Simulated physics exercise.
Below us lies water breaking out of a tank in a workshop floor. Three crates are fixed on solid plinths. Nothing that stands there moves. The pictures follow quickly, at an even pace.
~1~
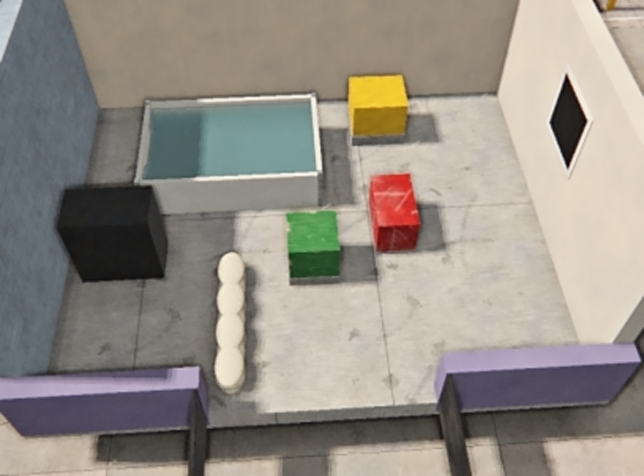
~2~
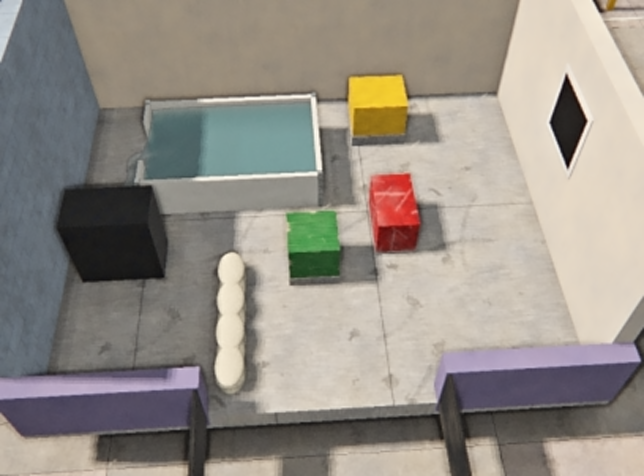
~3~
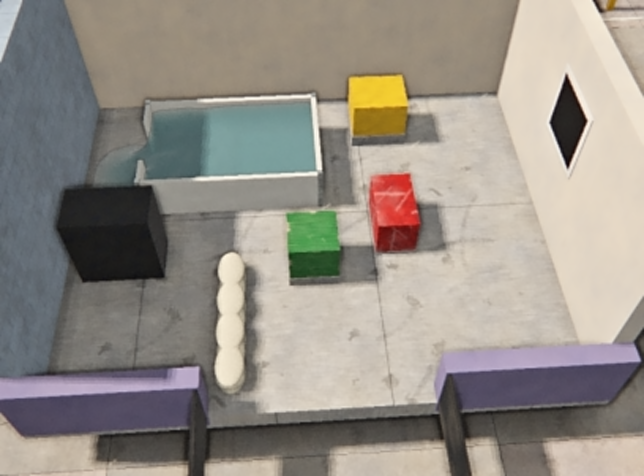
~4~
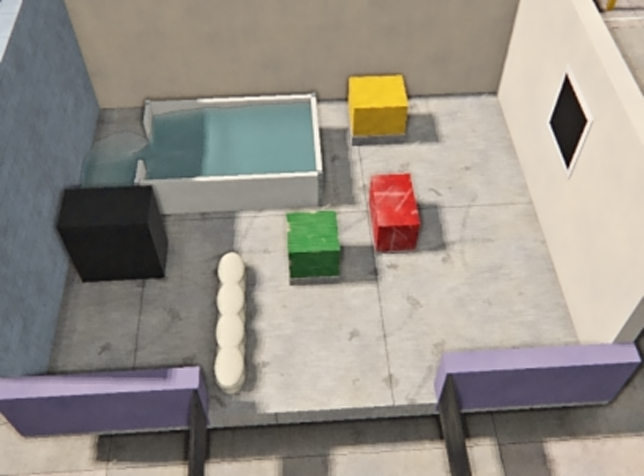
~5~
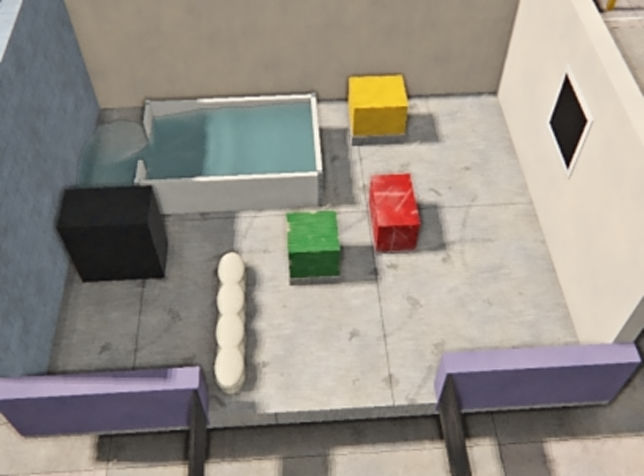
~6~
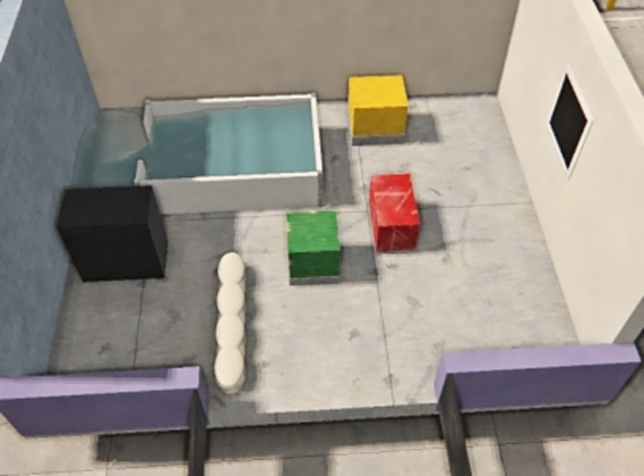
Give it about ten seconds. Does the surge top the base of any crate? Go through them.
In the end: The red crate is soaked; the green crate keeps dry; the yellow crate keeps dry.
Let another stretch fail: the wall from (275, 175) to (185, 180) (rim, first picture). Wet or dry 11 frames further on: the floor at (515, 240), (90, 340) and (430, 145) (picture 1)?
As listed: No water, wet, free of water.
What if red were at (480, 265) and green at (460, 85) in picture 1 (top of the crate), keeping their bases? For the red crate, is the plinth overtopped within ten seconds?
The red one takes water.
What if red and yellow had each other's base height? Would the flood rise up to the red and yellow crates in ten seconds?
Then: The red one is safe, the yellow one is topped.
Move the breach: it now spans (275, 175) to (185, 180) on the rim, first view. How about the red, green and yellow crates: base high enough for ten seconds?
My reading: The red one gets wet; the green one takes water; the yellow one is safe.
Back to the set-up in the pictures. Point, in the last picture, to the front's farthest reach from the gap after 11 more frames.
Close to (42, 406).
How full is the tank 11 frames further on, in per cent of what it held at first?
About 66 per cent.
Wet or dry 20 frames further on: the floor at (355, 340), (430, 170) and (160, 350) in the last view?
As listed: Free of water, no water, awash.
A moment on, water covers 10 % of the floor; the red crate not reached, the green crate not reached, the yellow crate not reached.
Next, water covers 25 % of the floor; the red crate not reached, the green crate not reached, the yellow crate not reached.
Then, water covers 40 % of the floor; the red crate water round its plinth, the green crate water round its plinth, the yellow crate water round its plinth.
Later, water covers 80 % of the floor; the red crate water round its plinth, the green crate water round its plinth, the yellow crate water round its plinth.
In the end, water covers 95 % of the floor; the red crate was topped, the green crate stayed above the water, the yellow crate stayed above the water.
